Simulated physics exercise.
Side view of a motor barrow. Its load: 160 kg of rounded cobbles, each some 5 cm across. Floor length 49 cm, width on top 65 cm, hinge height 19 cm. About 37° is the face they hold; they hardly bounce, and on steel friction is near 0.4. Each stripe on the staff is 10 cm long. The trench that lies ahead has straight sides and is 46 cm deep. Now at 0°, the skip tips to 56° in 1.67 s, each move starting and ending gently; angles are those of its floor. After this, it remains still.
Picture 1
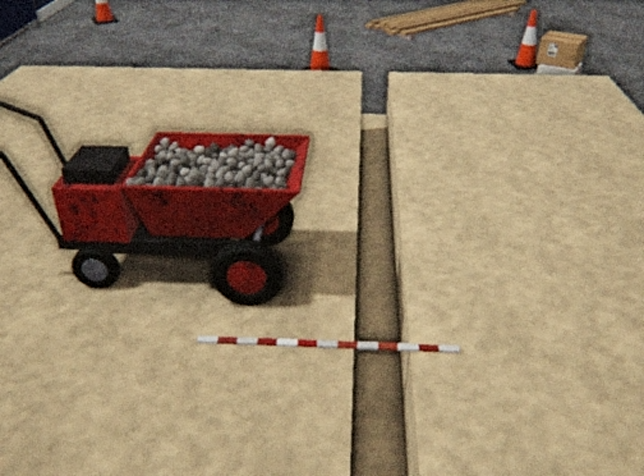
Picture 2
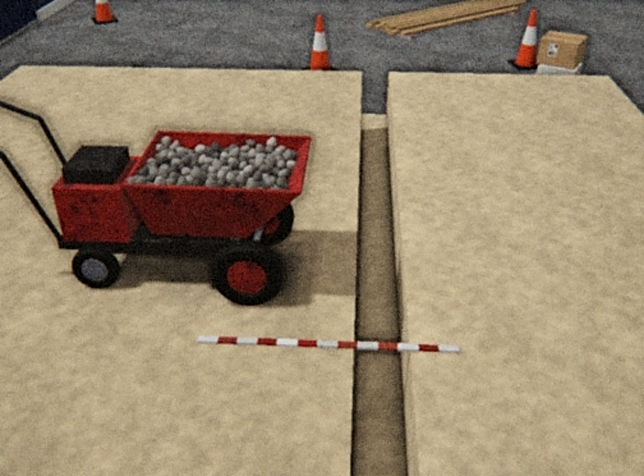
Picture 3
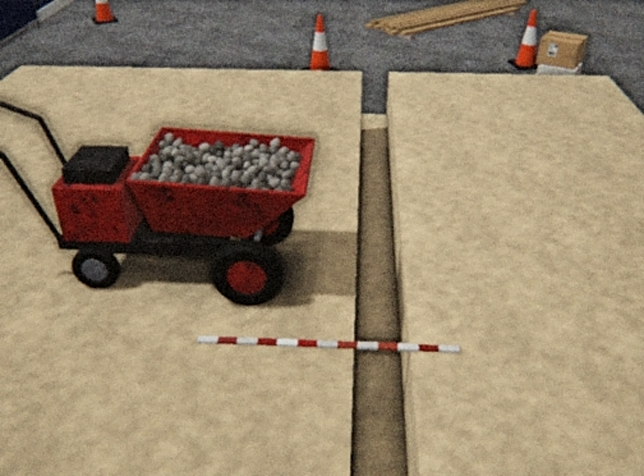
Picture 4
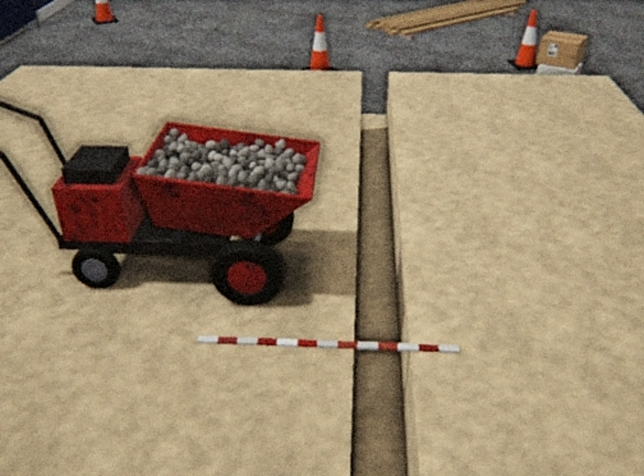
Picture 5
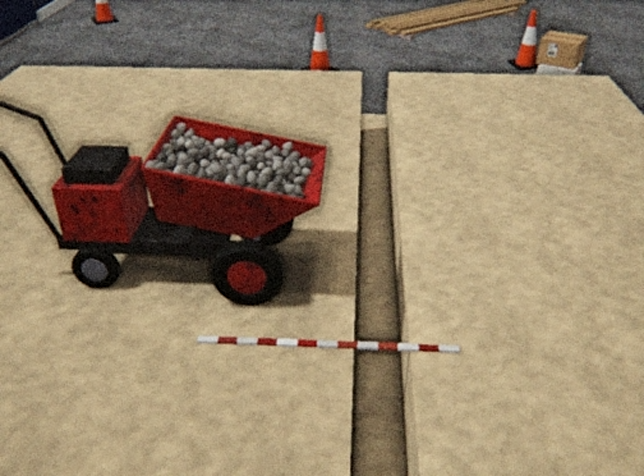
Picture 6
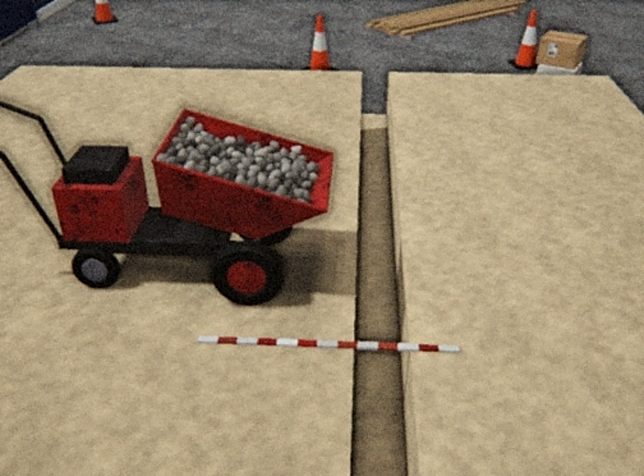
On sandy ground beside a narrow trench, a red barrow's stone-filled skip tilts gradually rightward.
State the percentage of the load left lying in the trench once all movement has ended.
The share left there is about 69 per cent.
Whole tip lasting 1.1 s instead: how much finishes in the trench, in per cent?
Probably about 65 in a hundred.
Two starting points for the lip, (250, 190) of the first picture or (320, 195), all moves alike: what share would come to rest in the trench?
Close to 45 percent in the first case, 55 percent in the second.
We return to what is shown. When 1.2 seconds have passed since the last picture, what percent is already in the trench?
20 per cent or so by then.
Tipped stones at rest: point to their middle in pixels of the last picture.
Look at roughly (382, 323).
Then, 0.6 s after the last picture the floor is at 47°, 100 % in the skip; the foremost stones are at (359, 242).
Then, 1.2 s after the last picture the floor is at 56°, 79 % in the skip, 19 % in the trench, 2 % past the trench; the foremost stones are at (424, 286).
Then, 1.5 s after the last picture the floor is at 56°, 54 % in the skip, 37 % in the trench, 9 % past the trench; the foremost stones are at (476, 269).
Then, 3.5 s after the last picture the floor is at 56°, 20 % in the skip, 69 % in the trench, 11 % past the trench; the foremost stones are at (524, 256).
